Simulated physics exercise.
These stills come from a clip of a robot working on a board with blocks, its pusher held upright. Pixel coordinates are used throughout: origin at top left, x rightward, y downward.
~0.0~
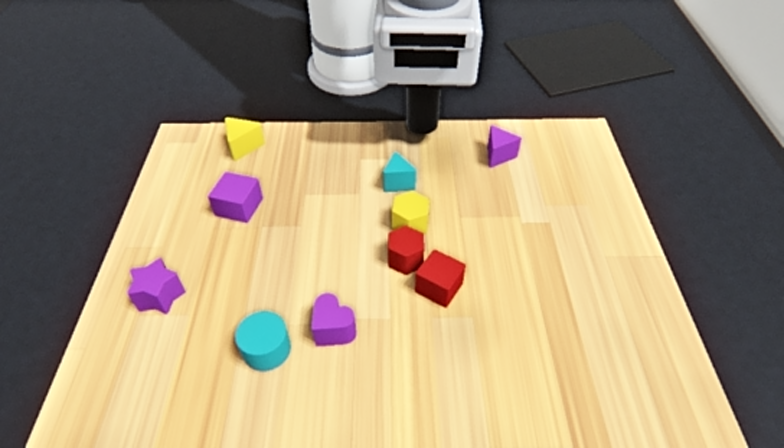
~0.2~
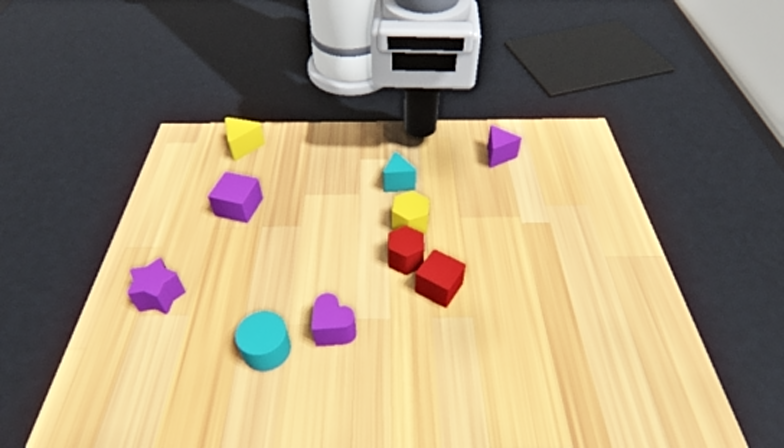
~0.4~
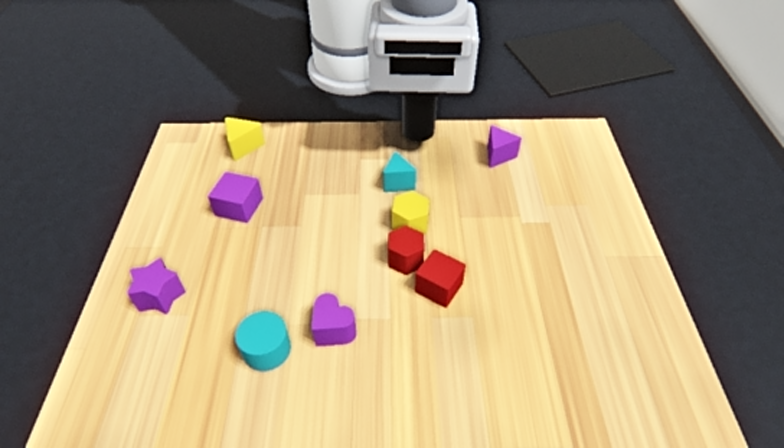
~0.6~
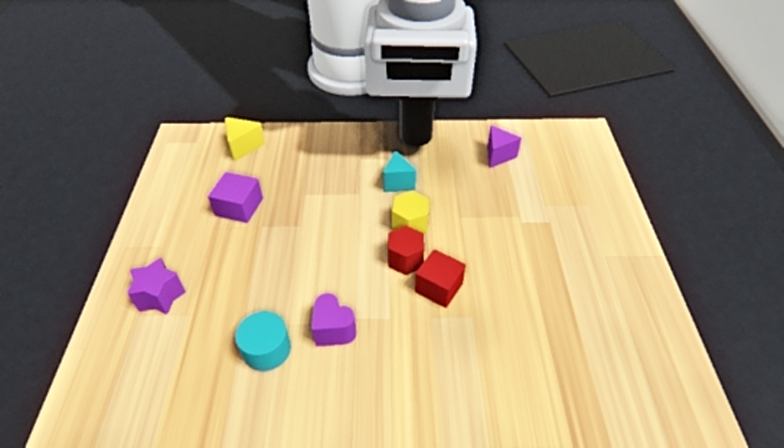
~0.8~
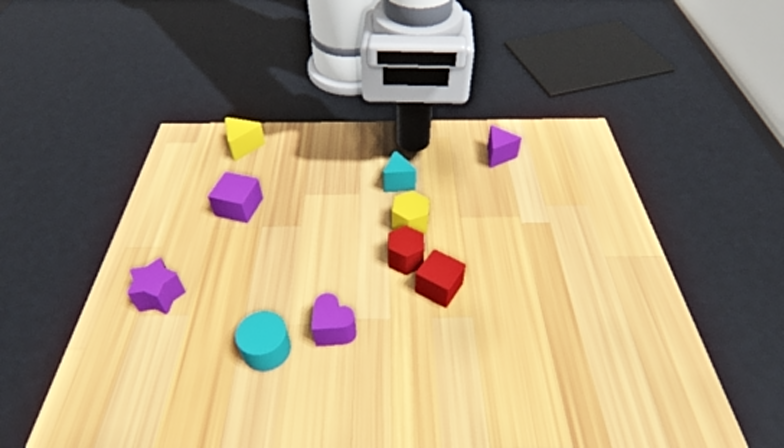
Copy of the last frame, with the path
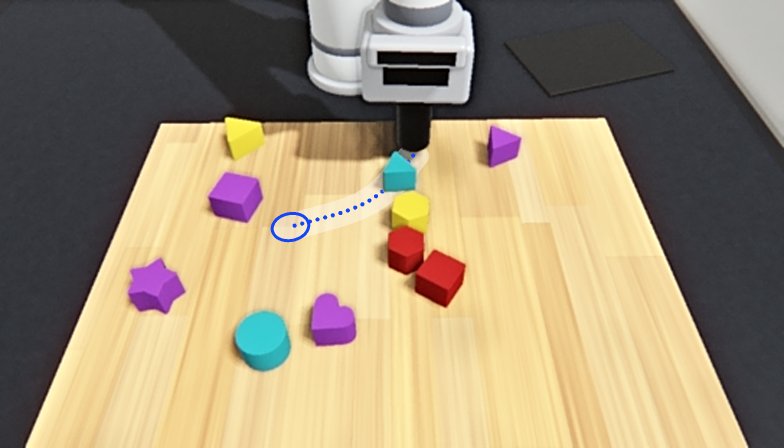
On a light wooden board scattered with purple, yellow, red and turquoise blocks, a robot arm holds its dark pusher at the far edge, behind a turquoise triangular piece. The pusher shifts slightly left and a little nearer to that piece, while all the blocks stay where they are.
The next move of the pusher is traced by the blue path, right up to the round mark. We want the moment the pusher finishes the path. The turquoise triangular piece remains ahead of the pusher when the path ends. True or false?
That statement is not accurate.
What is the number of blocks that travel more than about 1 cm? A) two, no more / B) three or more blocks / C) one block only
I'll go with C - one block only.
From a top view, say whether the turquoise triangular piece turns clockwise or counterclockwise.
Anticlockwise.
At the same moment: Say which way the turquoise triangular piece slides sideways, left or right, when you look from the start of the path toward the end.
Moves left.
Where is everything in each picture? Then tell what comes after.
Pusher's lower end at (422, 125); turquoise triangular piece at (398, 164); yellow hexagonal block at (411, 205), in the first frame.
Pusher at (421, 128); blocks still, in the second frame.
Pusher at (419, 132); blocks still, in the third frame.
Pusher at (416, 136); blocks still, in the fourth frame.
Pusher at (414, 142); turquoise triangular piece at (398, 164); yellow hexagonal block at (411, 205), in the fifth frame.
Drawn move, from (413, 156) over (388, 187) and (345, 212) to (291, 227).
One third of the way, pusher at (387, 173); turquoise triangular piece at (387, 187), turned 60° anticlockwise.
Two thirds of the way, pusher at (343, 198); turquoise triangular piece at (376, 202), turned 90° anticlockwise.
At the end, pusher at (288, 213); turquoise triangular piece at (376, 202), turned 90° anticlockwise; yellow hexagonal block still.
